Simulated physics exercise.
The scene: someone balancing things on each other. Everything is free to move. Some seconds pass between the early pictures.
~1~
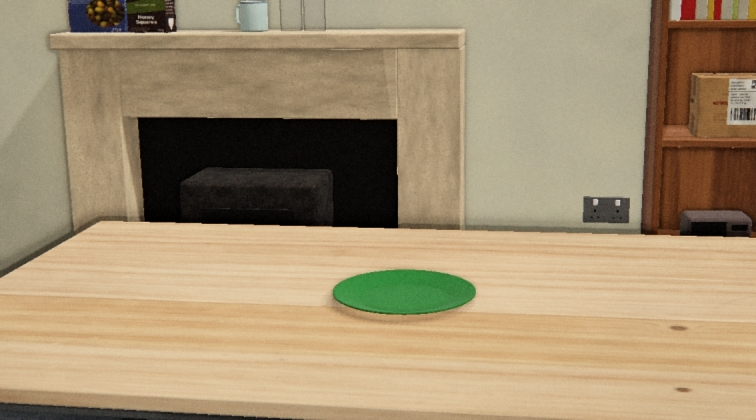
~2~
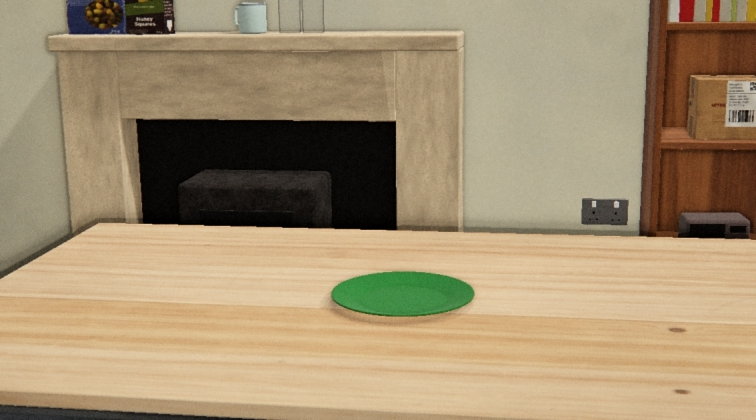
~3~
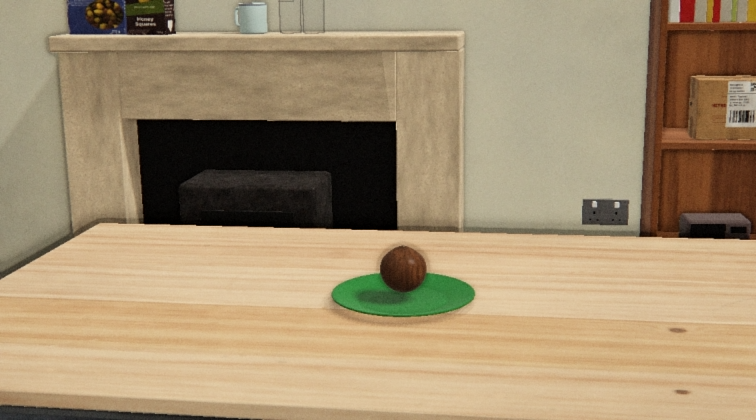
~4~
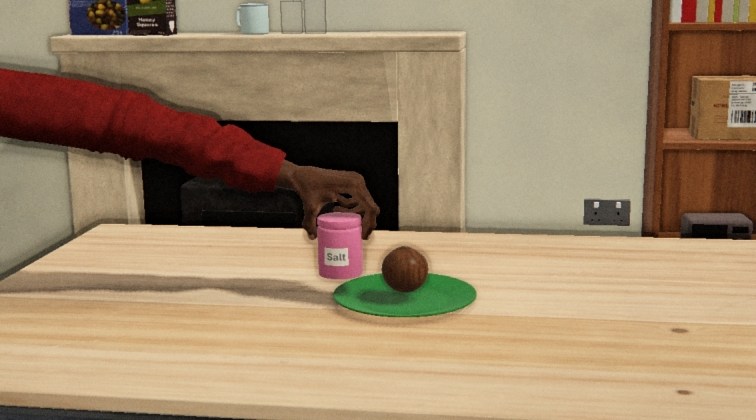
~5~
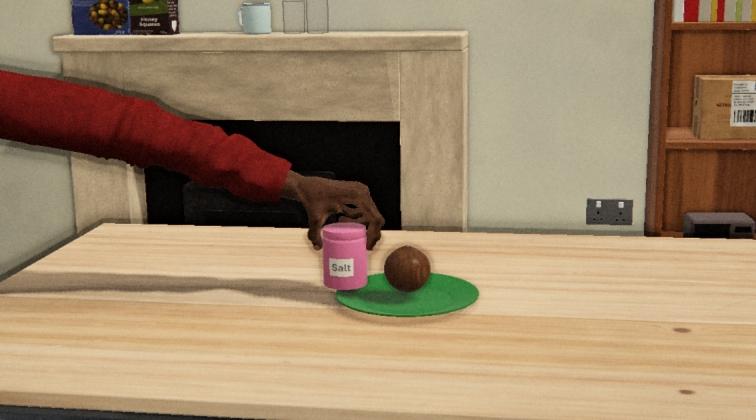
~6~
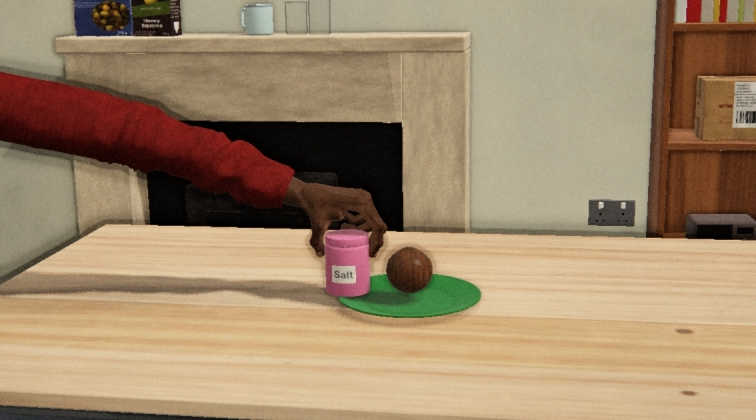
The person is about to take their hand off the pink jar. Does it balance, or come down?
It holds.
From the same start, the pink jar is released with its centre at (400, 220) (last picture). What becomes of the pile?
Then it gives way.
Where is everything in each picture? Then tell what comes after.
In the first frame, the last thing is not in view yet.
In the second frame, the last thing is not in view yet.
In the third frame, the last thing is not in view yet; brown onion (403, 269).
In the fourth frame, still above its spot; pink jar (340, 245); brown onion (405, 269).
In the fifth frame, still above its spot; pink jar (345, 255); brown onion (407, 269).
In the sixth frame, in place under the hand; pink jar (347, 263); brown onion (409, 270).
Then, 0.30 s after the last picture, nothing has stirred.
Then, 0.70 s after the last picture, pink jar resting near (347, 263).
At rest, all 3 in place. Seen from the same camera at the end, pink jar near (347, 263). The pile keeps its balance.
